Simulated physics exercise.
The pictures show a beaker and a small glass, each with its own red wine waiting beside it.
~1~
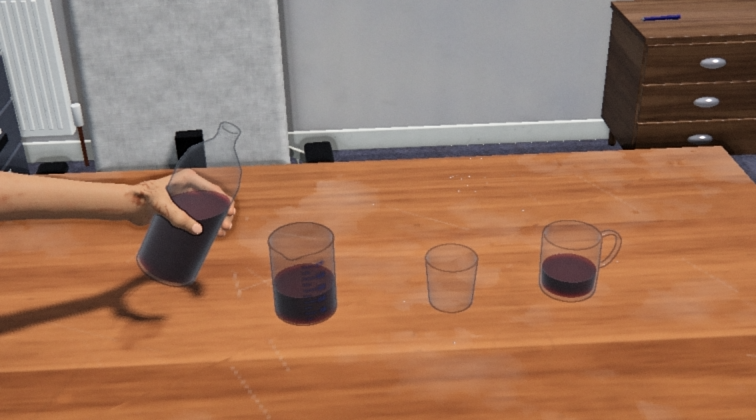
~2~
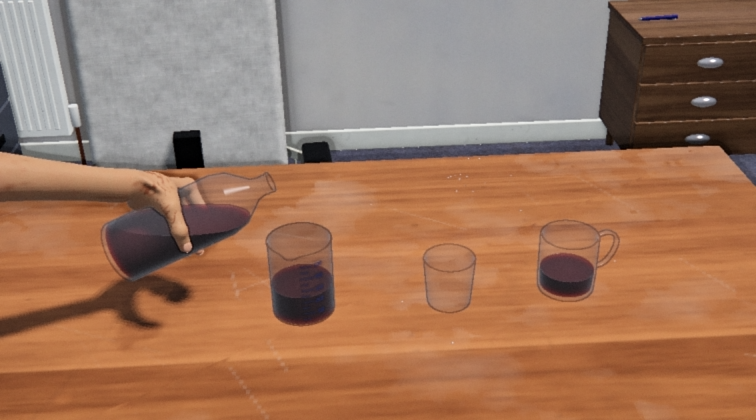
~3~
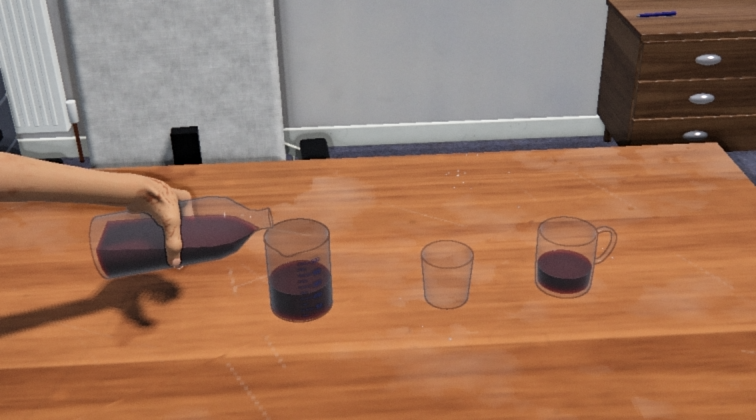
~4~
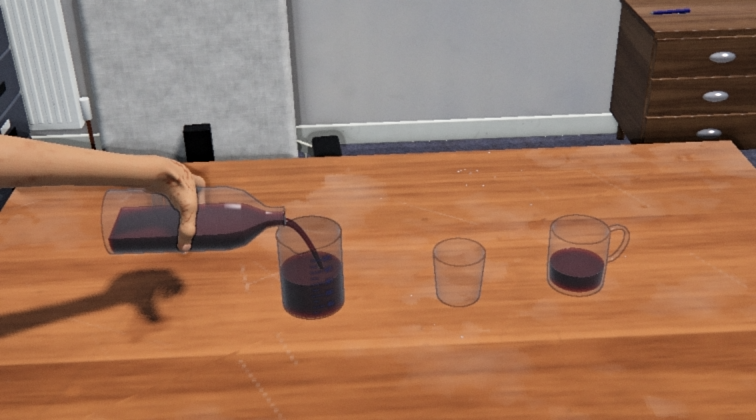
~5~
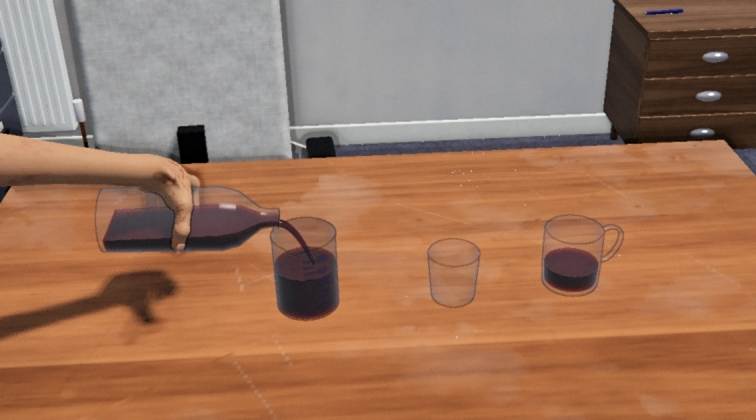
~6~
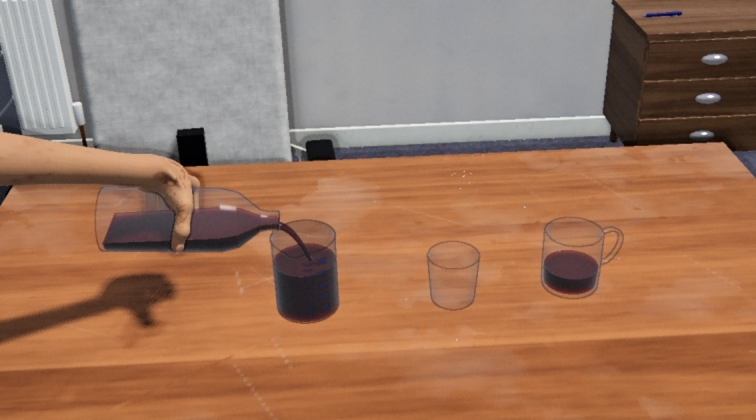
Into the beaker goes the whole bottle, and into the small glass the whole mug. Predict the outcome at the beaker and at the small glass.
The beaker overflows, the small glass holds everything.
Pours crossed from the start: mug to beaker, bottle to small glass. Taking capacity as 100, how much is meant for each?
The first sits near 60 per cent of capacity and the second near 260 per cent.
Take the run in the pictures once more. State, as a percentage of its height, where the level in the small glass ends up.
Near 60 in a hundred.
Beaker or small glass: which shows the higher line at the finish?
Answer: The beaker on the left.
Next, the beaker is nearly full.
After that, the beaker is full to the brim with a puddle round it.
Finally, the beaker is full to the brim with a puddle round it; the small glass is about two thirds full.
